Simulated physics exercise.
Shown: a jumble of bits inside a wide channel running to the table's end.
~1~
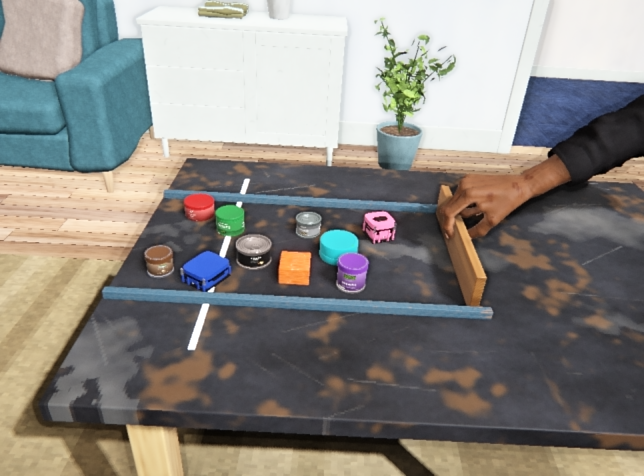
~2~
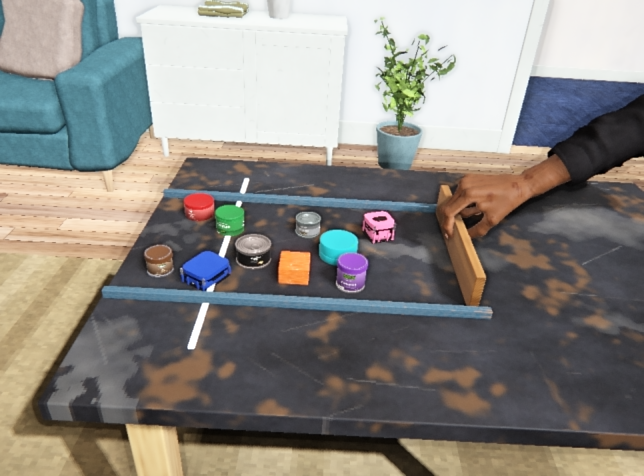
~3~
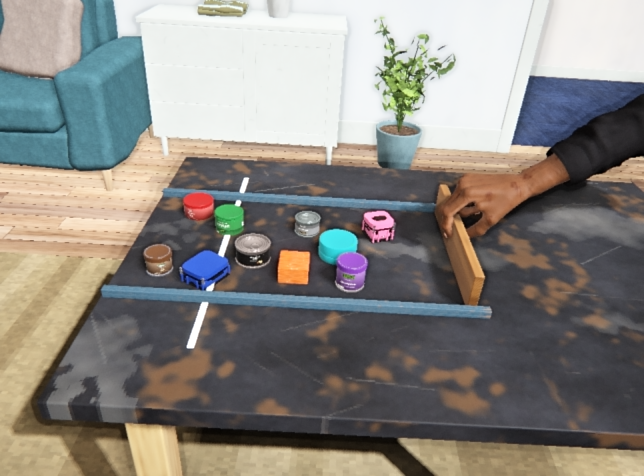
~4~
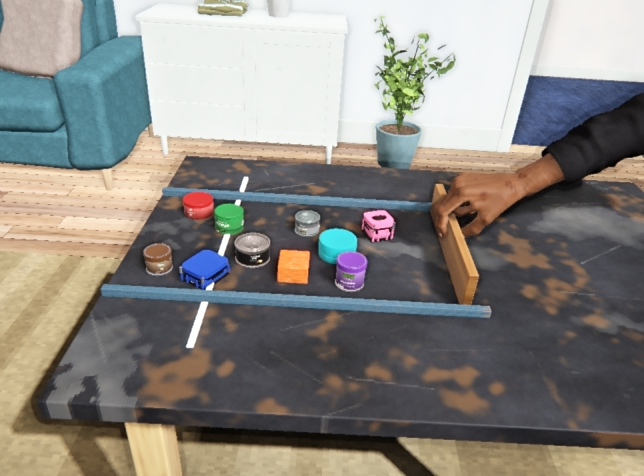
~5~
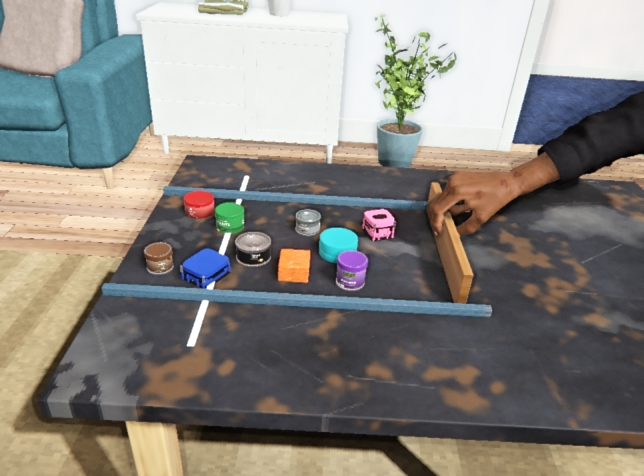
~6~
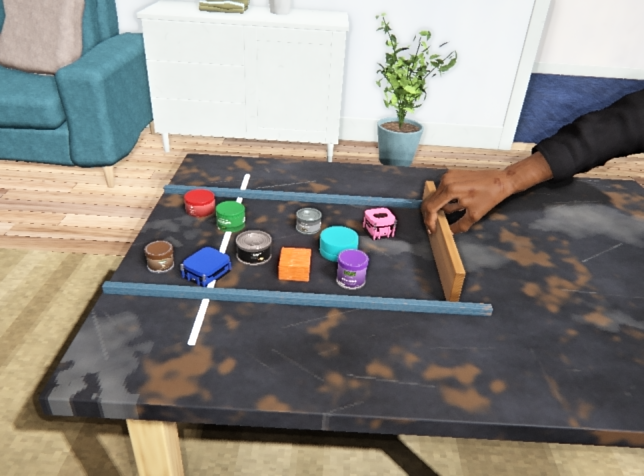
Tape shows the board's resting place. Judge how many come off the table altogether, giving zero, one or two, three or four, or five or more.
The push will most likely fail to drop any piece.
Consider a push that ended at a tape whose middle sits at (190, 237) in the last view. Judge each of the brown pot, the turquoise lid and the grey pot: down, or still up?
Brown pot goes off, turquoise lid stays put, grey pot stays put.
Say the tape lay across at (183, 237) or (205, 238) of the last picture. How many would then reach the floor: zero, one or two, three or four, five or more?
First spot, either three or four; second spot, none.
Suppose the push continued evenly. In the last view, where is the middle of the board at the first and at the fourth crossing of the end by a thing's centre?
The middle is near (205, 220) first and near (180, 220) after.
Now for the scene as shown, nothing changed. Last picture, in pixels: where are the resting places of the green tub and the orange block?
You'll see the green tub at (168, 216), with the orange block at (186, 251).
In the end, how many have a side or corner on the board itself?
Total: 3.
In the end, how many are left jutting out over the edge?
0 is the number.
Soon after, none off yet; brown pot at rest near (160, 257); red tub at rest near (200, 203); blue case at rest near (207, 268).
At rest, the number that fall off is zero.
